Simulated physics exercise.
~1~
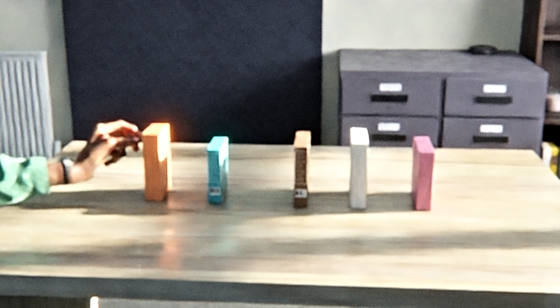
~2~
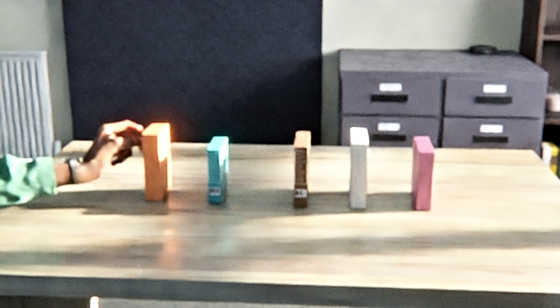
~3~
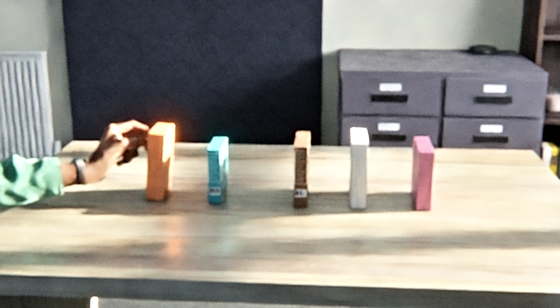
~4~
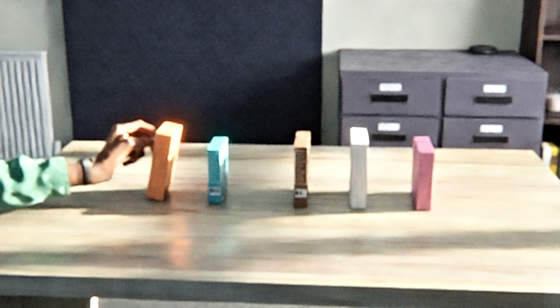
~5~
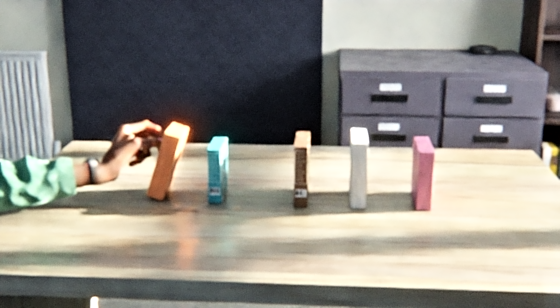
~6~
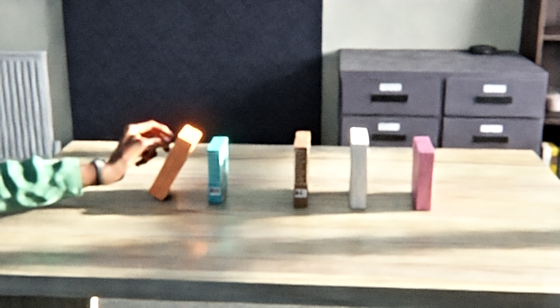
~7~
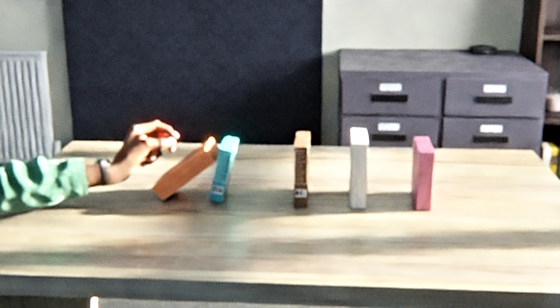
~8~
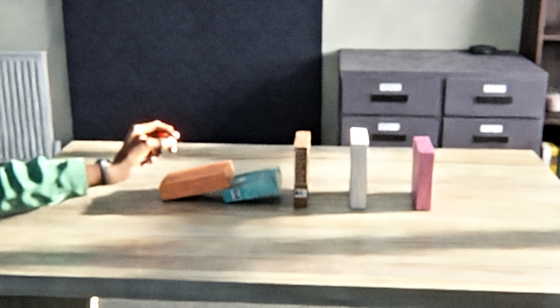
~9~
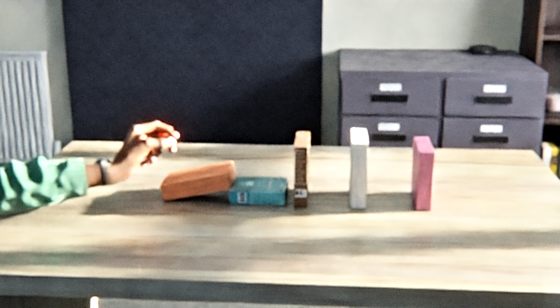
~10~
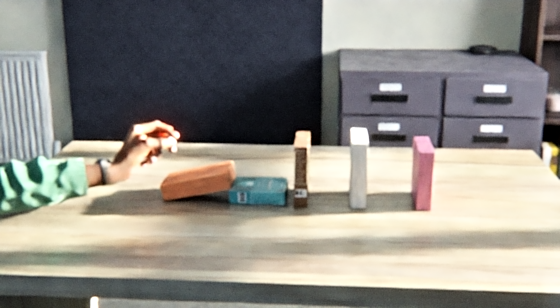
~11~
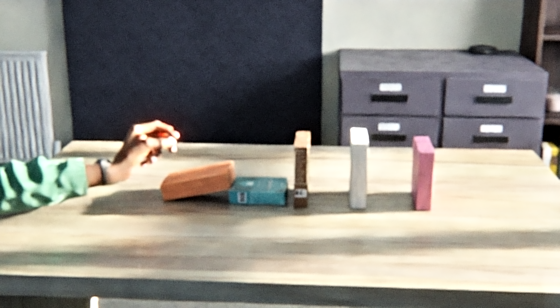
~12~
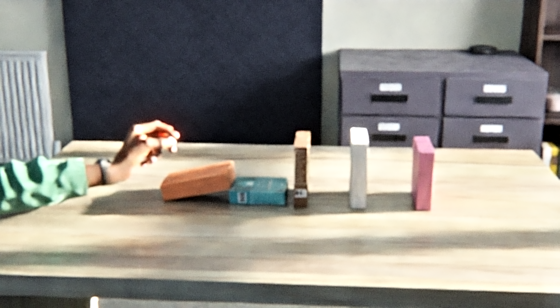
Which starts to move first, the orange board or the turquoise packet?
The orange board starts to move first, leaning to the right under the hand. The turquoise packet only begins to tip later, when the board reaches it.
